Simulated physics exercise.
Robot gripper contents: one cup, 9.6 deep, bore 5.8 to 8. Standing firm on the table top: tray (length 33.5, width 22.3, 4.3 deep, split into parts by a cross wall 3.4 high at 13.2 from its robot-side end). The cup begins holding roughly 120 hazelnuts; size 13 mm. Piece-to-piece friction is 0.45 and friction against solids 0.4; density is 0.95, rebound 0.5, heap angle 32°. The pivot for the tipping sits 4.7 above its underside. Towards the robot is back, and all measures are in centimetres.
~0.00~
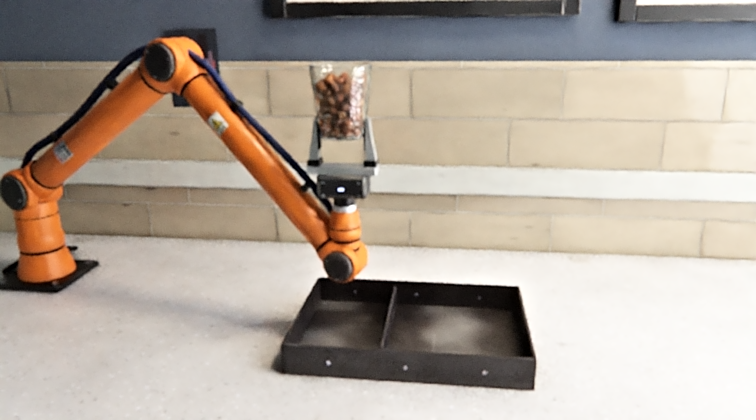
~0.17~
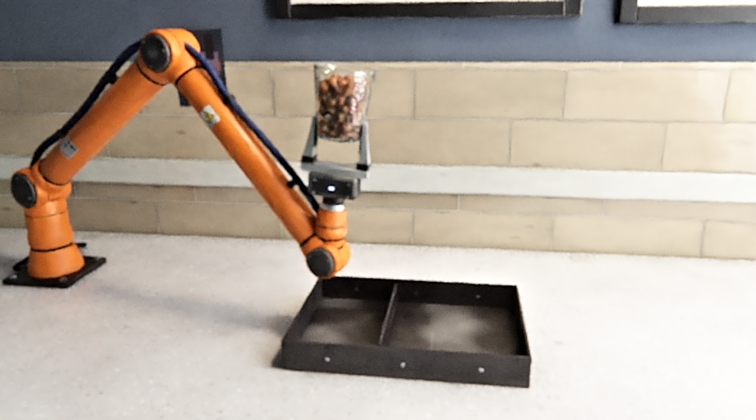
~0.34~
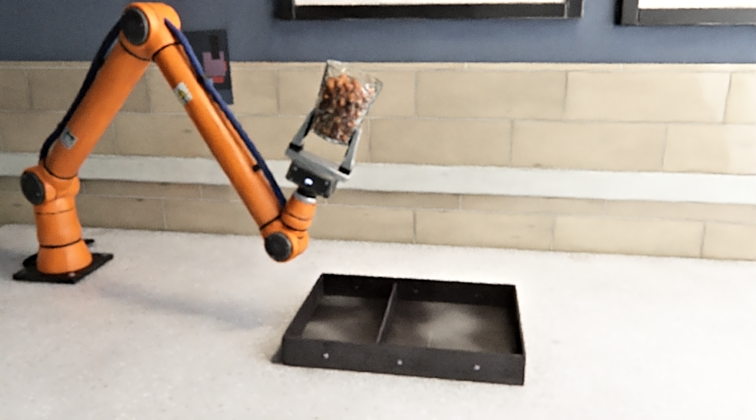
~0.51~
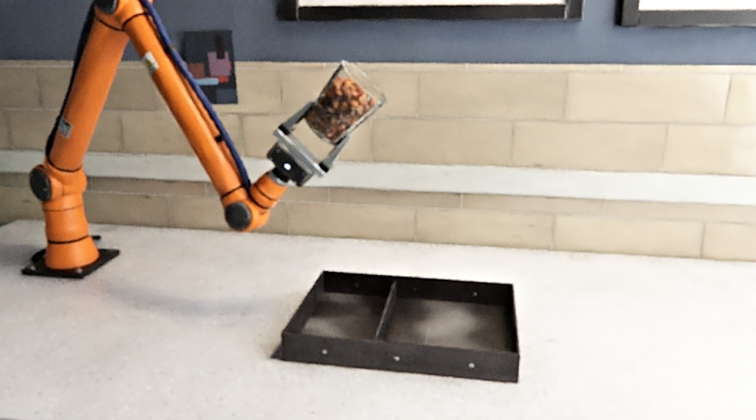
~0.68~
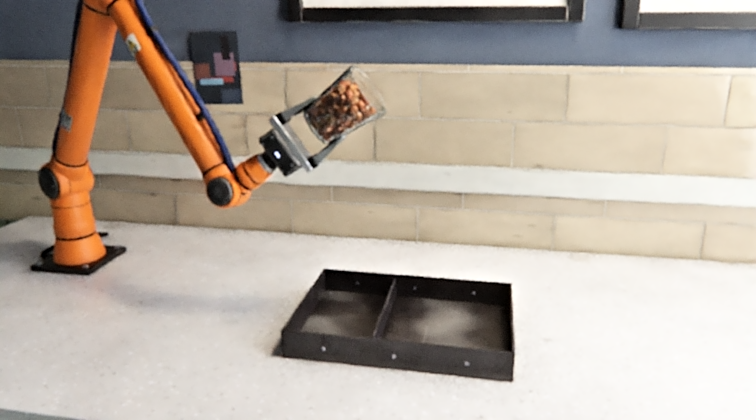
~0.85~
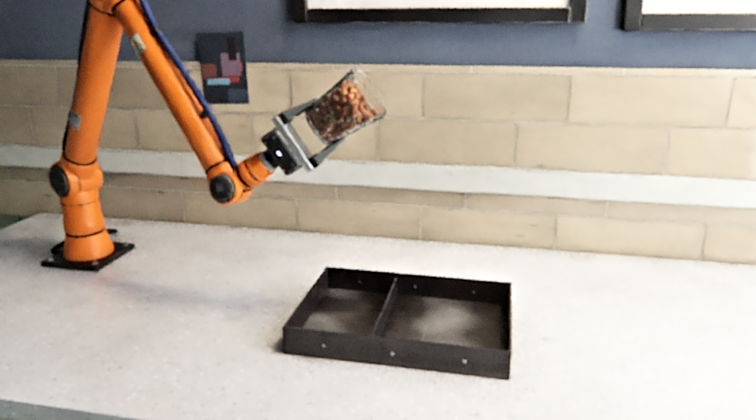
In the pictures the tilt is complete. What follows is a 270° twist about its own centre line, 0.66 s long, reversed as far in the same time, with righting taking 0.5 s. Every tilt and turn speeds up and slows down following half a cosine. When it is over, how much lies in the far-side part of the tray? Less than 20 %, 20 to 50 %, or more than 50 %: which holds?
The share is less than 20 %.
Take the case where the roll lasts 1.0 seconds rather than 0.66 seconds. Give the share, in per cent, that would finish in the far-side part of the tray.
Then about 5 per cent.
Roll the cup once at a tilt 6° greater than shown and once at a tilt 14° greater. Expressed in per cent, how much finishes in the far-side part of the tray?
Estimates: Close to 5 % and 15 %.
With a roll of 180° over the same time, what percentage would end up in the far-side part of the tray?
Roughly 0 percent, then.
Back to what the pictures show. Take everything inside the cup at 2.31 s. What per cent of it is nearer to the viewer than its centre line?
Roughly 55 in every hundred.
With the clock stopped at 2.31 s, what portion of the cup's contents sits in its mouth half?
About 50 percent is in the half nearer the mouth.
By 1.58 s, tipped 56°, highest piece 39 above the table; 115 in the cup, 1 in the far-side part, 1 in flight or on a rim.
By 2.31 s, tipped 46°, highest piece 39 above the table; 115 in the cup, 2 in the far-side part.
By 2.87 s, upright, highest piece 40 above the table; 115 in the cup, 2 in the far-side part.
By 3.57 s, upright, highest piece 40 above the table; 115 in the cup, 2 in the far-side part.
Final count, 115 in the cup, 2 in the far-side part. That is 2 % in the far-side part of the tray.
